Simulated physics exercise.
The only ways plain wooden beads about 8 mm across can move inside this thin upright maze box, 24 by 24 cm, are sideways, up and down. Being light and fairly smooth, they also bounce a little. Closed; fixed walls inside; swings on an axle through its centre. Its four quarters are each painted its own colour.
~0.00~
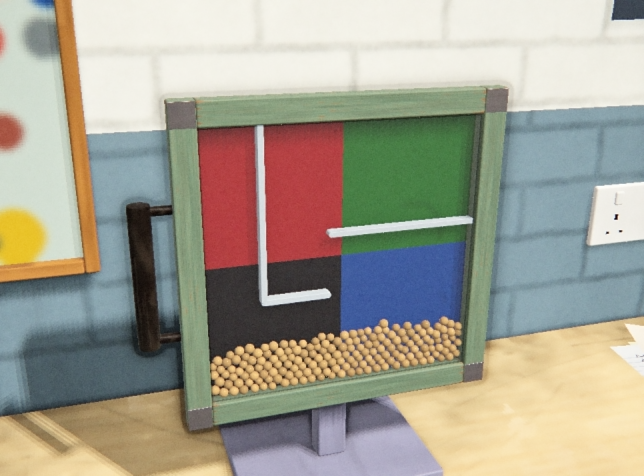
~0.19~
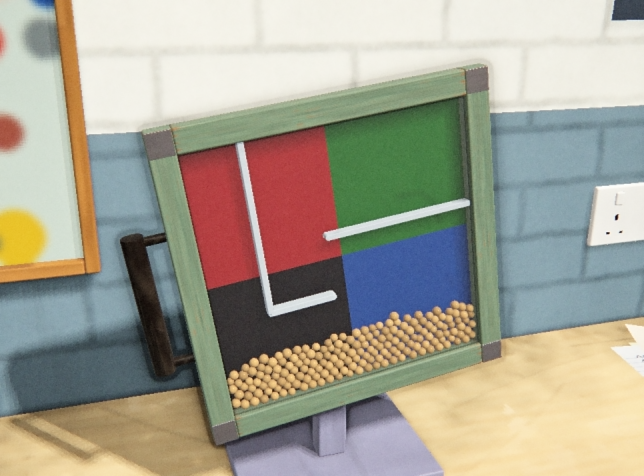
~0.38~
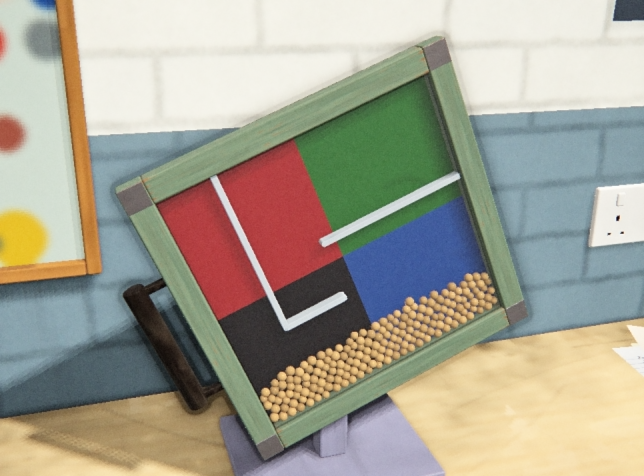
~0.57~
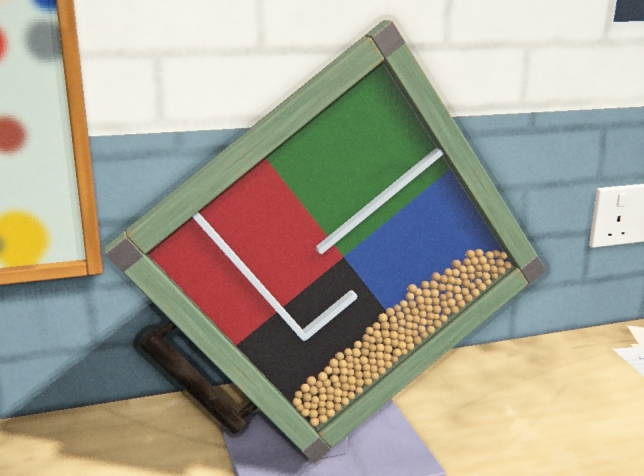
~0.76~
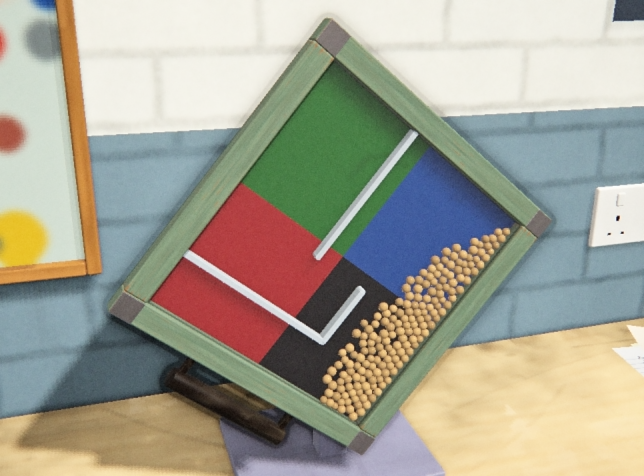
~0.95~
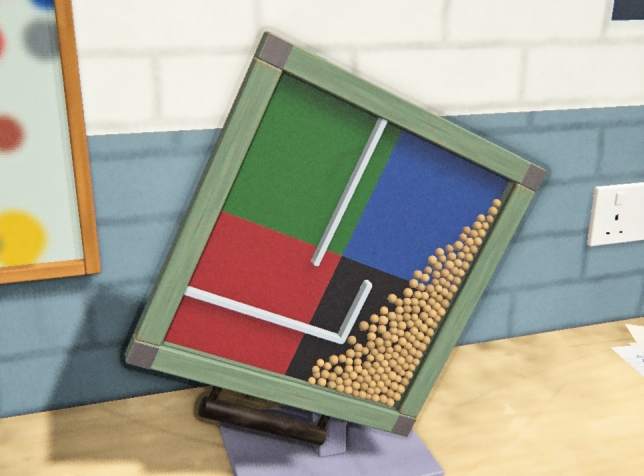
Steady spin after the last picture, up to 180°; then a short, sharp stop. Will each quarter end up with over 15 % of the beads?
Black quarter: Yes; blue quarter: No; red quarter: Yes; green quarter: No.
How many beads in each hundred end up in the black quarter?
I'd say close to 50 per cent of the load.
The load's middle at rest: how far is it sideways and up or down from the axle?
Offset from axle: Approx. 9 cm right, 1 cm below.
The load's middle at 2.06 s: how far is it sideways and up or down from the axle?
It sits about 8 cm right and about 6 cm below the axle.
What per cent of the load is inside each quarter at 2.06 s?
Black quarter: 50; blue quarter: 0; red quarter: 50; green quarter: 0.
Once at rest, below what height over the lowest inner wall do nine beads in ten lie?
I'd put it at close to 19 centimetres.
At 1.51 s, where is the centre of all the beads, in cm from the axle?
Roughly 9 cm to the right of the axle and 4 cm beneath it.
After 1.51 s it has turned 105°, the beads' middle is 9 cm right of and 4 cm below the axle; by quarter, black 90 %, blue 5 %, red 5 %.
After 2.06 s it has turned 145°, the beads' middle is 8 cm right of and 6 cm below the axle; by quarter, black 50 %, red 50 %.
After 2.62 s it has turned 180°, the beads' middle is 9 cm right of and 1 cm below the axle; by quarter, black 50 %, red 50 %.
At rest by 3.8 s, black 50 %, blue 0 %, red 50 %, green 0 %.
